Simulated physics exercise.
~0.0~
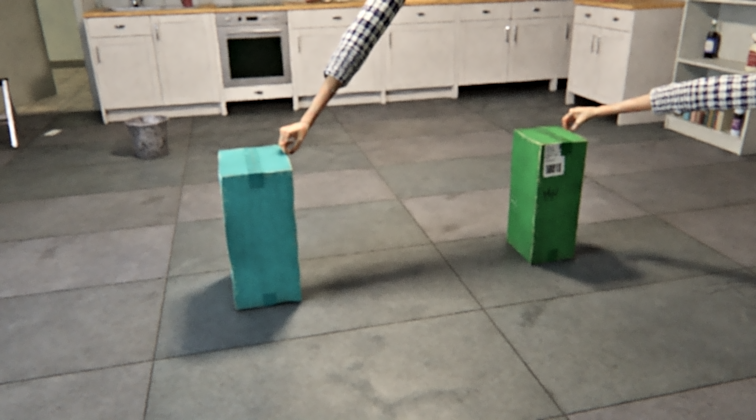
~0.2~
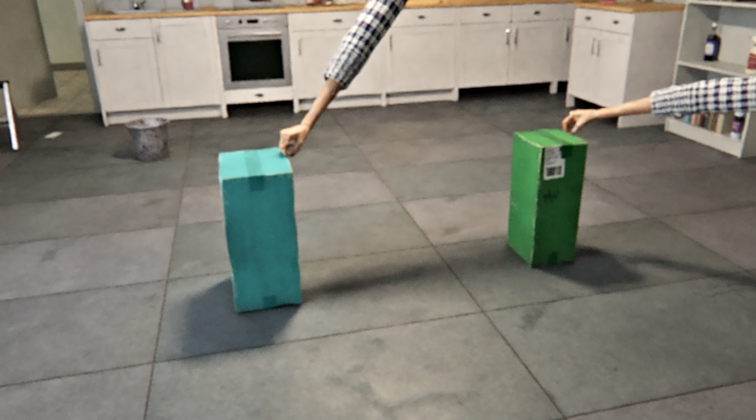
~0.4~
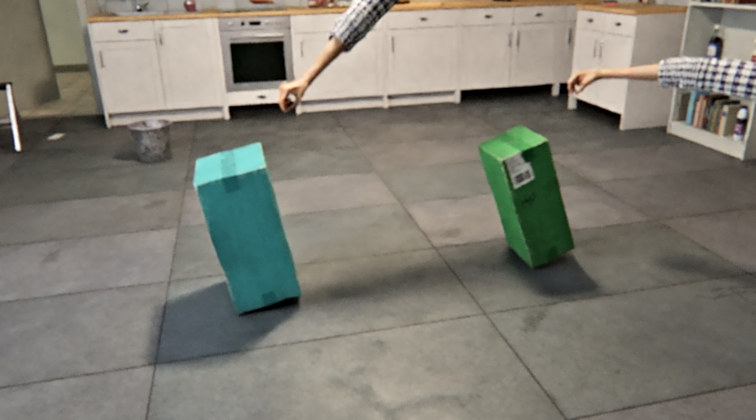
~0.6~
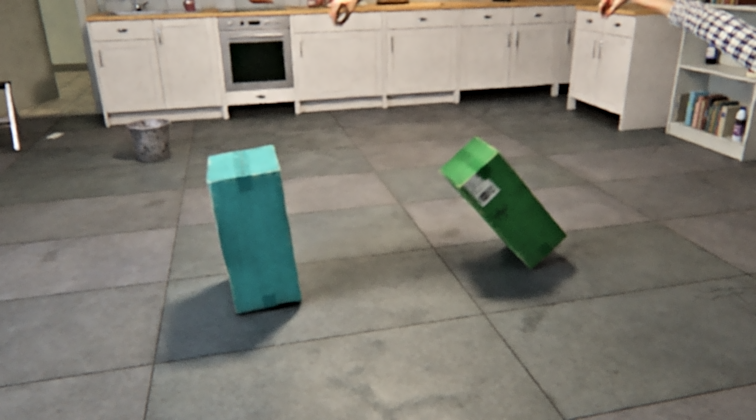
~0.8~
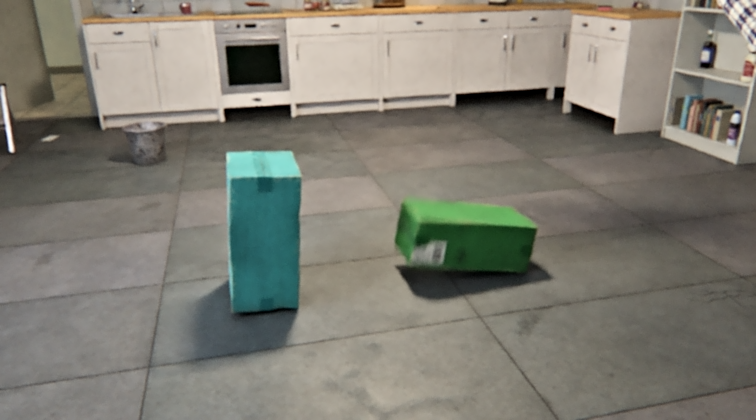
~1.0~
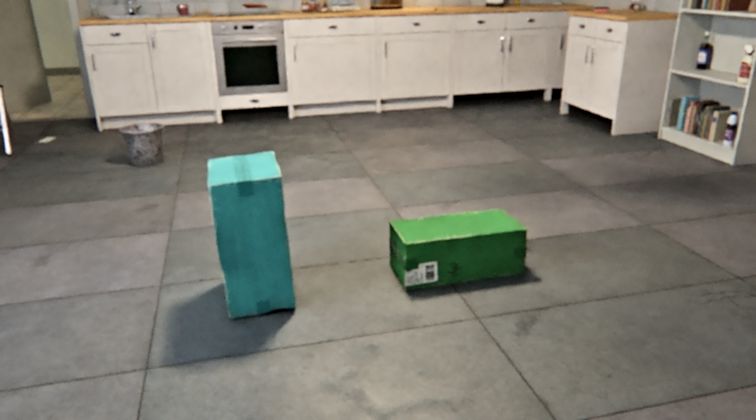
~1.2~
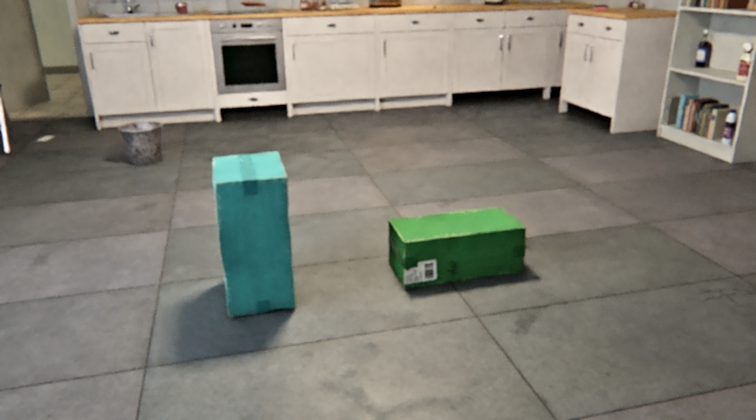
In a kitchen, two hands tipping tall boxes leftward and letting go, the turquoise rocking back upright, the green toppling onto its side.
